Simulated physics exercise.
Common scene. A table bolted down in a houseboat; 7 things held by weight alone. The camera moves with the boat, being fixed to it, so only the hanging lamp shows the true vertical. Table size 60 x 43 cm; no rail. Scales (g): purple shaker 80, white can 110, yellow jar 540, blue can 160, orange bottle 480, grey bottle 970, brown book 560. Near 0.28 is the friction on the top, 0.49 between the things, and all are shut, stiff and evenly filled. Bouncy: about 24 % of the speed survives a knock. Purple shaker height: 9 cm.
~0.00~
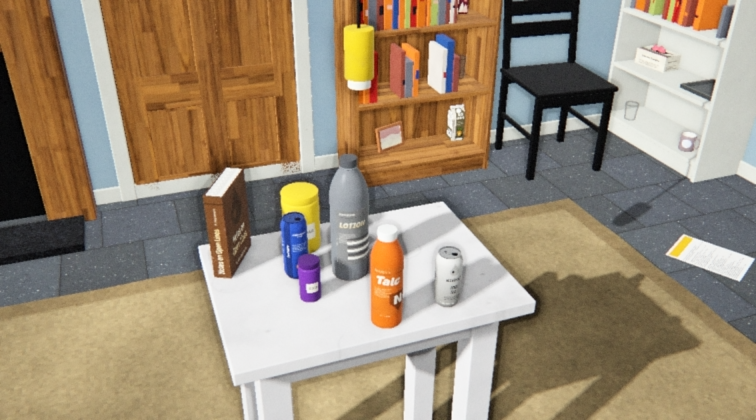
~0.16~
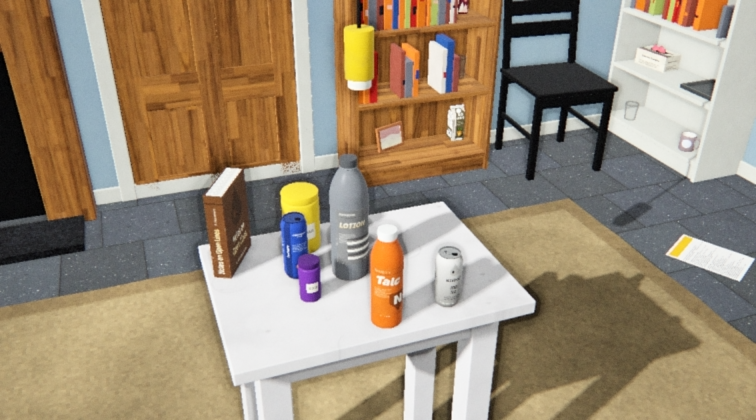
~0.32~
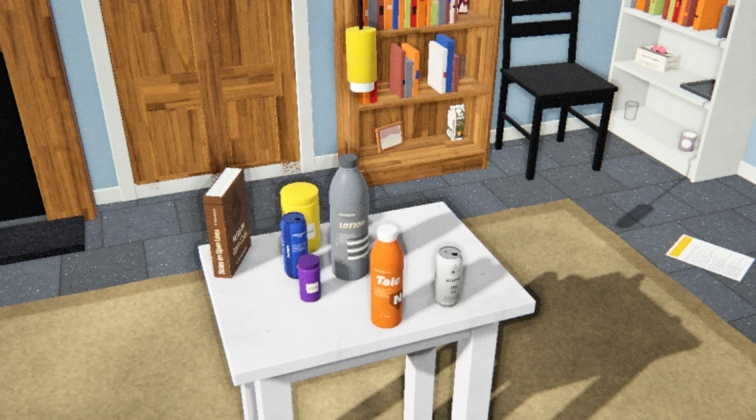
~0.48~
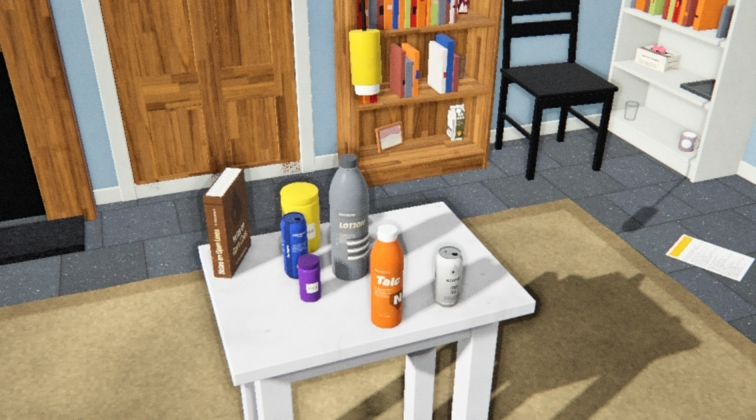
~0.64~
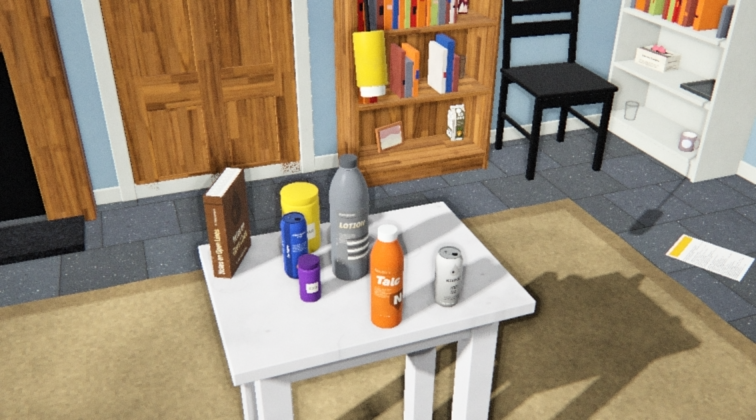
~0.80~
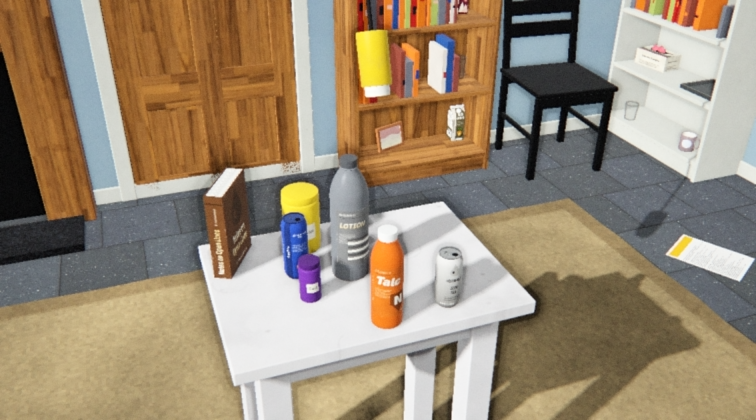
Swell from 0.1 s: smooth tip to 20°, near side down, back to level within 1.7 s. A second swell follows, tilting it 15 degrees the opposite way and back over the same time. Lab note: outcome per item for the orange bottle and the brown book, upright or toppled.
Outcome: Orange bottle toppled; brown book upright.
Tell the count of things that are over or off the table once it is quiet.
That makes 2.
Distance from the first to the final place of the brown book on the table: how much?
The shift is close to 13 cm.
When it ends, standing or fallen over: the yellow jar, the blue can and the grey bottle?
Outcome noted - the yellow jar survives without falling, the blue can survives without falling, the grey bottle survives without falling.
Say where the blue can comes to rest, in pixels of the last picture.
It settles somewhere near (311, 278).
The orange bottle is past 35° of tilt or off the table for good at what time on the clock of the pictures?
I'd say around the 1.1 s mark.
After 1.30 s, heel 13°, near side down; white can and orange bottle now off the table; brown book moved 10 cm near (237, 245); grey bottle moved 9 cm.
After 1.50 s, heel 6°, near side down; brown book moved 13 cm near (240, 253); grey bottle moved 12 cm; blue can moved 12 cm.
In the end (4.0 s), off the table and tipped over, white can and orange bottle; not toppled but over 5 cm from the start, purple shaker, yellow jar, blue can, grey bottle and brown book. At the end, from the last picture's camera, brown book near (240, 253).
